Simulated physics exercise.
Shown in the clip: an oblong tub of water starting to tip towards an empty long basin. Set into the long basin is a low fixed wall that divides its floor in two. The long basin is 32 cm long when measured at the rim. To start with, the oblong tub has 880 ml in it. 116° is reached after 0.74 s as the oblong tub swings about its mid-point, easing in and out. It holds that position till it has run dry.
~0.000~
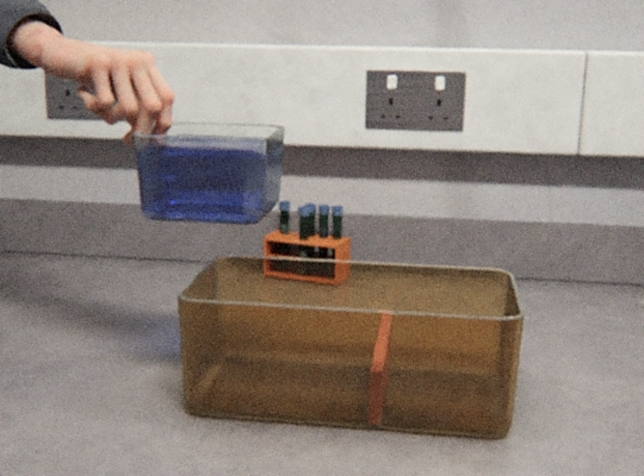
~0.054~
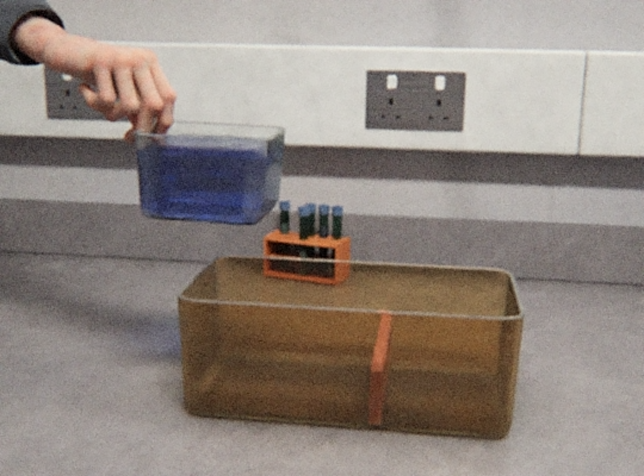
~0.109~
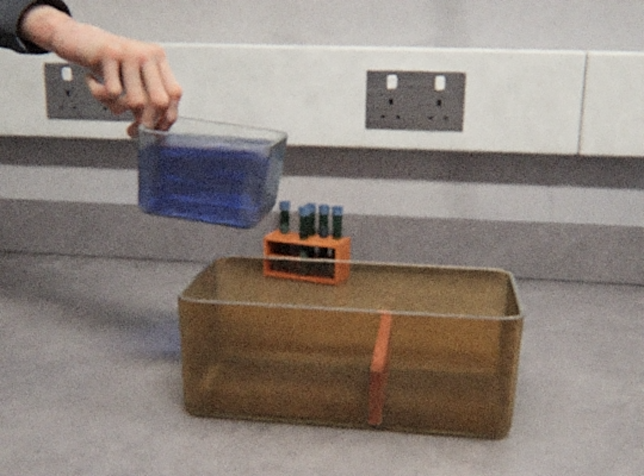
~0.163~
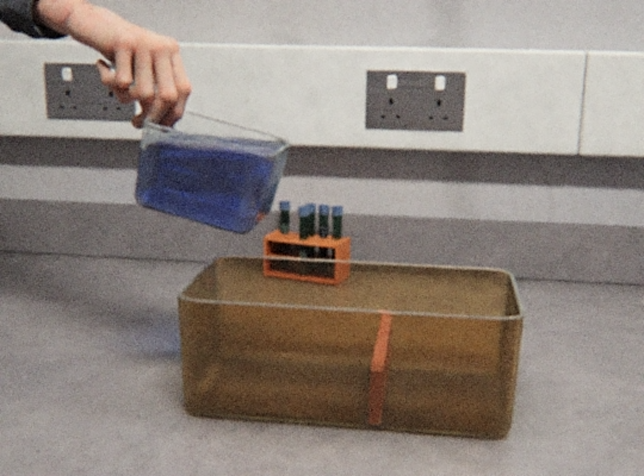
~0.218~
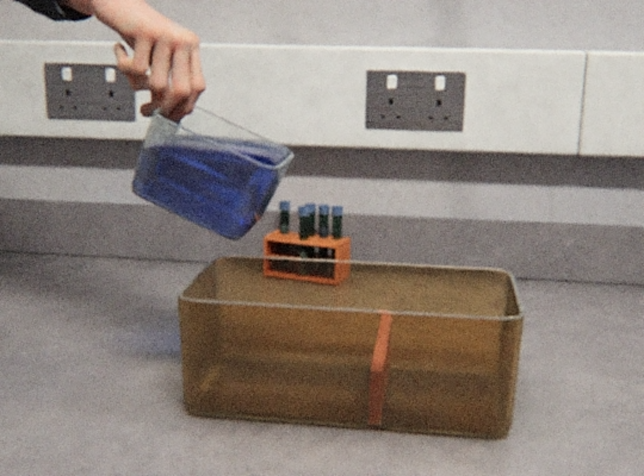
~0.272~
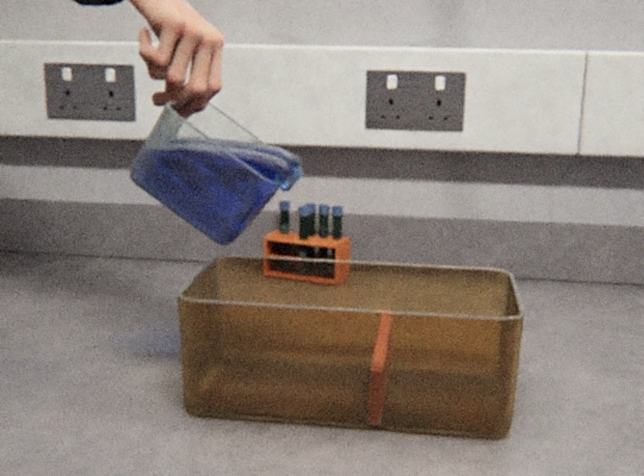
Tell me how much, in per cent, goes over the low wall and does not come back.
I would say about 8 per cent.
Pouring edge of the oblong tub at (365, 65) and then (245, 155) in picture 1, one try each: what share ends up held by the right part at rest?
Near 75 in a hundred on the first go and near 5 in a hundred on the second.
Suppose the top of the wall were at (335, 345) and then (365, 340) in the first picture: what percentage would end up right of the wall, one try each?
45 % and 10 %.
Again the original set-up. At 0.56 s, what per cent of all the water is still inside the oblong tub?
Some 22 % of it is still there.
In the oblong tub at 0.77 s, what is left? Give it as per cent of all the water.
About 2 per cent.
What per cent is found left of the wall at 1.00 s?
92 %.
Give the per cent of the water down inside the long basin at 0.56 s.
50 %, give or take.
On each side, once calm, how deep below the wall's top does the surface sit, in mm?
Noted: Left near 28 mm, right near 52 mm.
Then, 0.56 s in, the tilt is 100° and 22 per cent is still to pour, 50 is left of the wall and 0 right of it.
Then, 0.77 s in, the tilt is 116° and 2 per cent is still to pour, 90 is left of the wall and 3 right of it.
Then, 1.00 s in, the tilt is 116° and 0 per cent is still to pour, 91 is left of the wall and 7 right of it.
Then, 1.24 s in, the tilt is 116° and 0 per cent is still to pour, 91 is left of the wall and 8 right of it.
Finally, 91 per cent lies left of the wall, 8 right of it and 1 outside.
